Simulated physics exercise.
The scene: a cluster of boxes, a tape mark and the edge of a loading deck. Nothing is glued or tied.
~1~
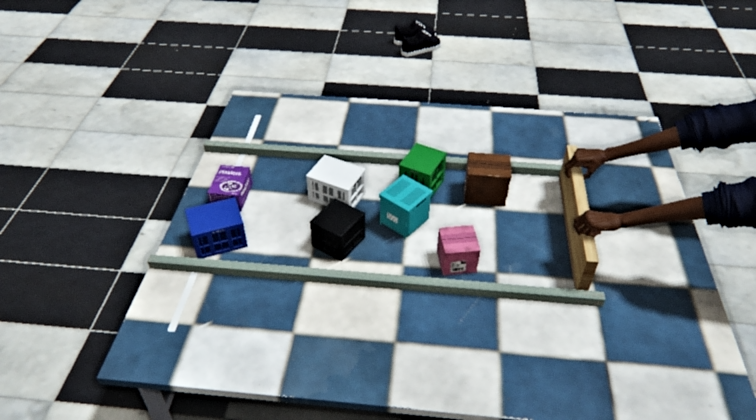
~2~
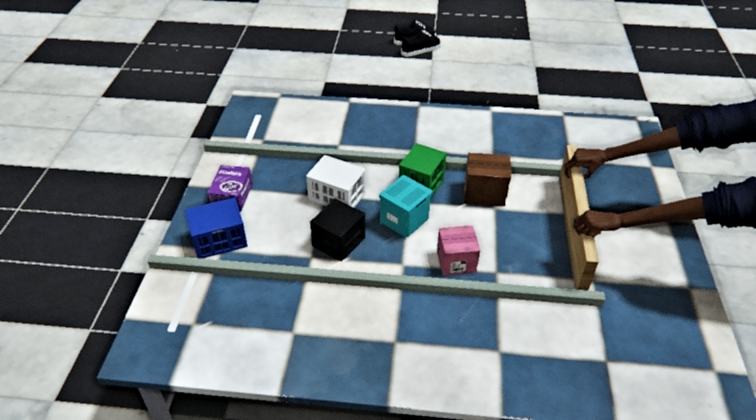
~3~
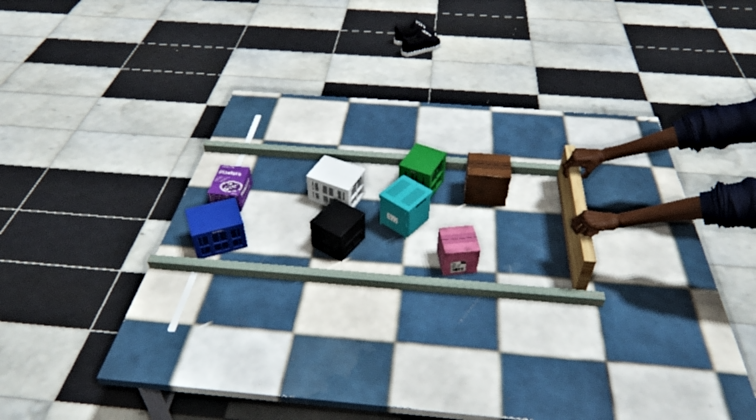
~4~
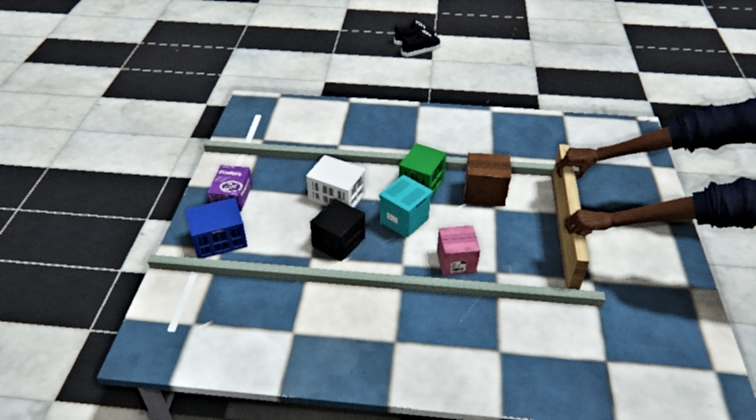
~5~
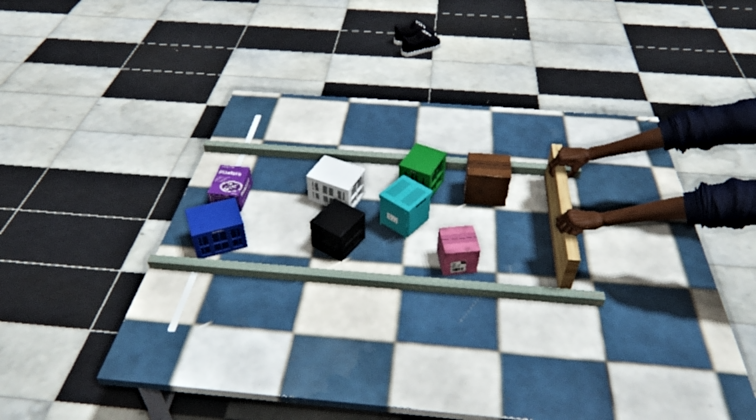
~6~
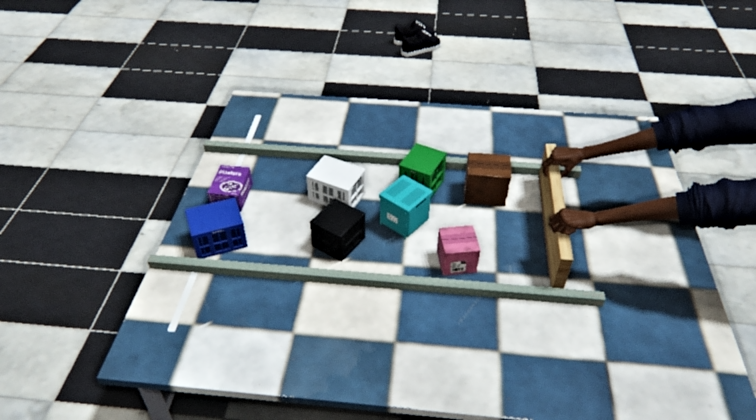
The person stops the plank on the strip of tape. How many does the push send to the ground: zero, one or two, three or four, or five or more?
The number that fall off is five or more.
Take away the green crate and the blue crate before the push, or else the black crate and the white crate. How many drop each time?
First 3, then 3.
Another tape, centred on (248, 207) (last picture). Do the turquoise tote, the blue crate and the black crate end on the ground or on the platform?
The turquoise tote remains up; the blue crate tumbles off; the black crate stays on.
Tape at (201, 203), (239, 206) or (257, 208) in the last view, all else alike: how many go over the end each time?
In that order 6, 3 and 2.
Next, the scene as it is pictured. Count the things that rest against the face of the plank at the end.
In contact: 3.
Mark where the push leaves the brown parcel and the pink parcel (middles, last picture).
The brown parcel stops around (213, 156); the pink parcel around (189, 228).
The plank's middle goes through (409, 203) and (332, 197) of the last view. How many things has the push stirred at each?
By then 5, and 7.
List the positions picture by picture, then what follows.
The first frame shows purple box (231, 188); blue crate (217, 228); white crate (337, 184); plank (576, 215); tape (222, 205).
The second frame shows blue crate (217, 228); brown parcel (487, 180).
The third frame shows white crate (337, 184); black crate (338, 230).
The fourth frame shows purple box (231, 188); pink parcel (458, 250).
The fifth frame shows blue crate (217, 228); plank (560, 214).
The sixth frame shows purple box (231, 188); blue crate (217, 228); white crate (337, 184); plank (554, 213); tape (222, 205).
A little later, none off yet; purple box at rest near (231, 188); blue crate at rest near (217, 228); white crate shifted a little near (313, 185).
When it is over, the number that fall off is five or more; down, green crate, black crate, white crate, blue crate and purple box.
